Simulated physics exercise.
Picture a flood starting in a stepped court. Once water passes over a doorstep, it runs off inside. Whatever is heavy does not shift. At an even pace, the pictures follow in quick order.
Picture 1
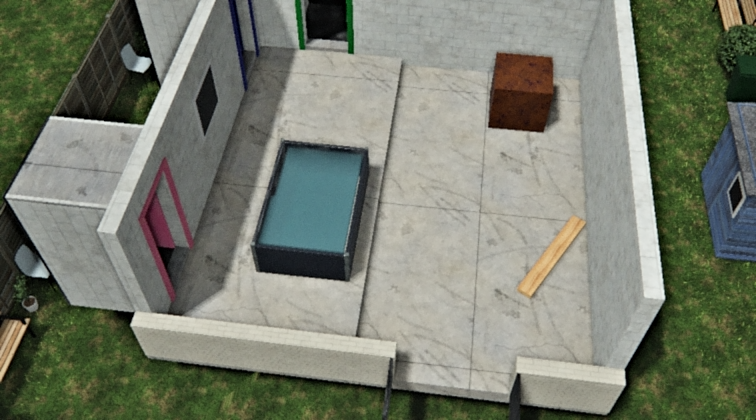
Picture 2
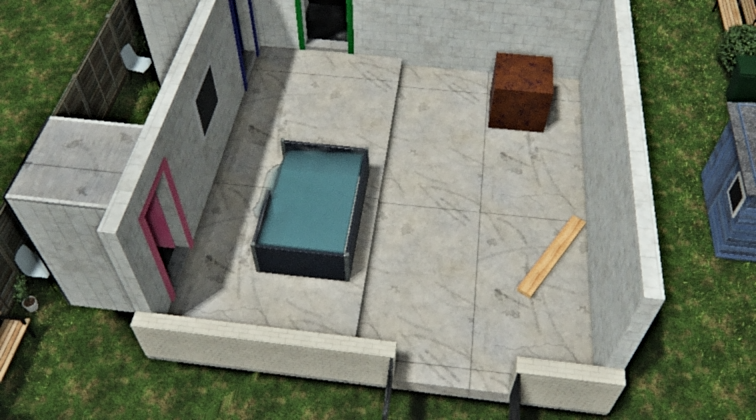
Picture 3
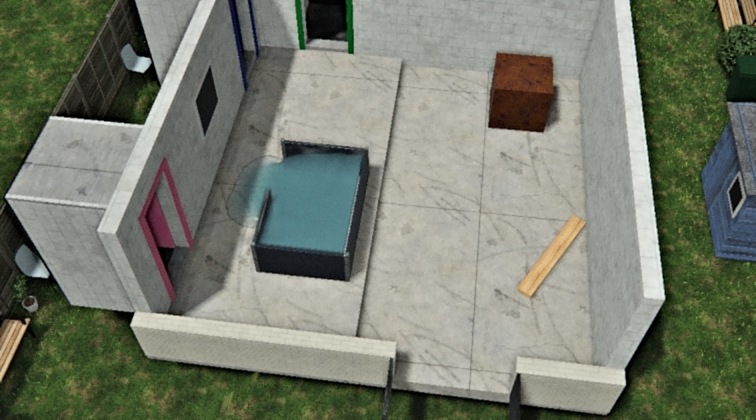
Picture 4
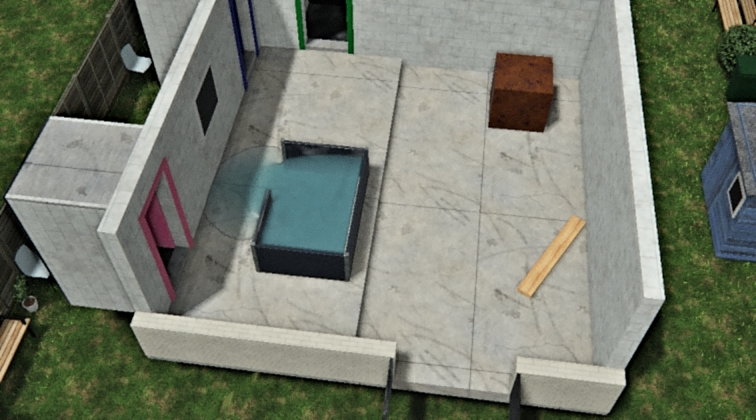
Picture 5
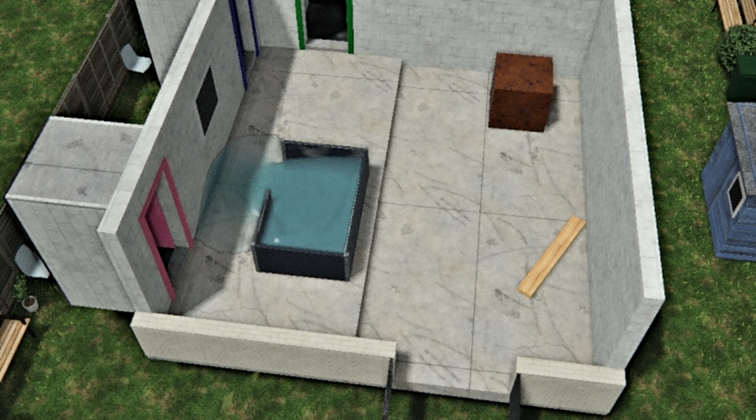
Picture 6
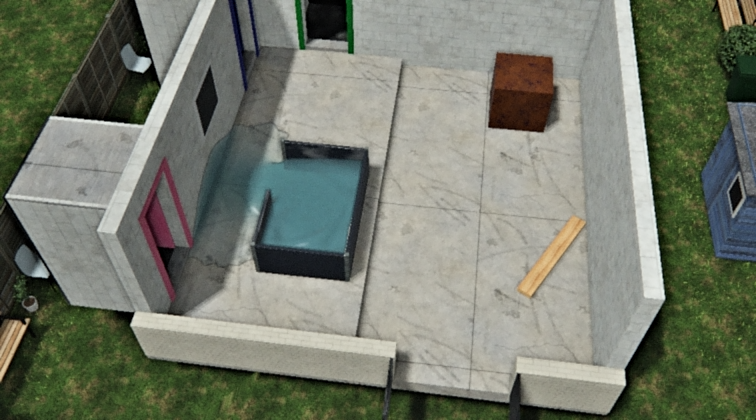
The video shows a dark tank of blue-green water in a pale, walled court; a gap opens in its left side, and water pours out, spreading left across the floor toward the wall with the pink-framed doorway.
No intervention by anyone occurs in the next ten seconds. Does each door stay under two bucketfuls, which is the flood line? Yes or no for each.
Green door - no, it floods; blue door - yes, stays under; pink door - no, it floods.
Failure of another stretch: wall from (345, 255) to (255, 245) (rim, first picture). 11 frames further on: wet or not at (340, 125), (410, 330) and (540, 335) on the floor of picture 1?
Taking each in turn, they come out kept dry, watered, watered.
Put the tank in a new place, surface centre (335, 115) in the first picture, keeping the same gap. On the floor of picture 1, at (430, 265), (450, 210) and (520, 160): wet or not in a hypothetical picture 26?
In order, the three spots end up untouched, untouched and untouched.
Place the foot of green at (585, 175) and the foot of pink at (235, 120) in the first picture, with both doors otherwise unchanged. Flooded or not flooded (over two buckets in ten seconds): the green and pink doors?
The green falls short, and the pink overflows.
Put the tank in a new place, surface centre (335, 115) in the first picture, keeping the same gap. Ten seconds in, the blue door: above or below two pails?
Reading - blue door: Over the line.
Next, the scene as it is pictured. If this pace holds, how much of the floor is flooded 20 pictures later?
Some 40 in a hundred.
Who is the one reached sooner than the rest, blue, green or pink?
It would be the one in pink.
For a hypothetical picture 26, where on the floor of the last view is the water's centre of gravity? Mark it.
I'd put my finger on (285, 187).
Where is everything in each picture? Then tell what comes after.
The first frame shows the open tank at (313, 198) is whole and still.
In the second frame, water pours out at (280, 183) and has run to a hidden place.
In the third frame, water pours out at (280, 185) and has run to (230, 206).
In the fourth frame, the front is at (206, 206), out from the gap at (280, 186).
In the fifth frame, the front is at (196, 234), out from the gap at (280, 186).
In the sixth frame, the front is at (190, 252), out from the gap at (280, 186).
A moment on, water covers 15 % of the floor; the green door not reached, the blue door wet at the sill, nothing in, the pink door wet at the sill, nothing in.
Next, water covers 25 % of the floor; the green door wet at the sill, nothing in, the blue door wet at the sill, nothing in, the pink door under two buckets in.
Then, water covers 40 % of the floor; the green door over two buckets in, the blue door wet at the sill, nothing in, the pink door under two buckets in.
Later, water covers 70 % of the floor; the green door over two buckets in, the blue door under two buckets in, the pink door under two buckets in.
In the end, water covers 95 % of the floor; the green door over two buckets in, the blue door under two buckets in, the pink door over two buckets in.
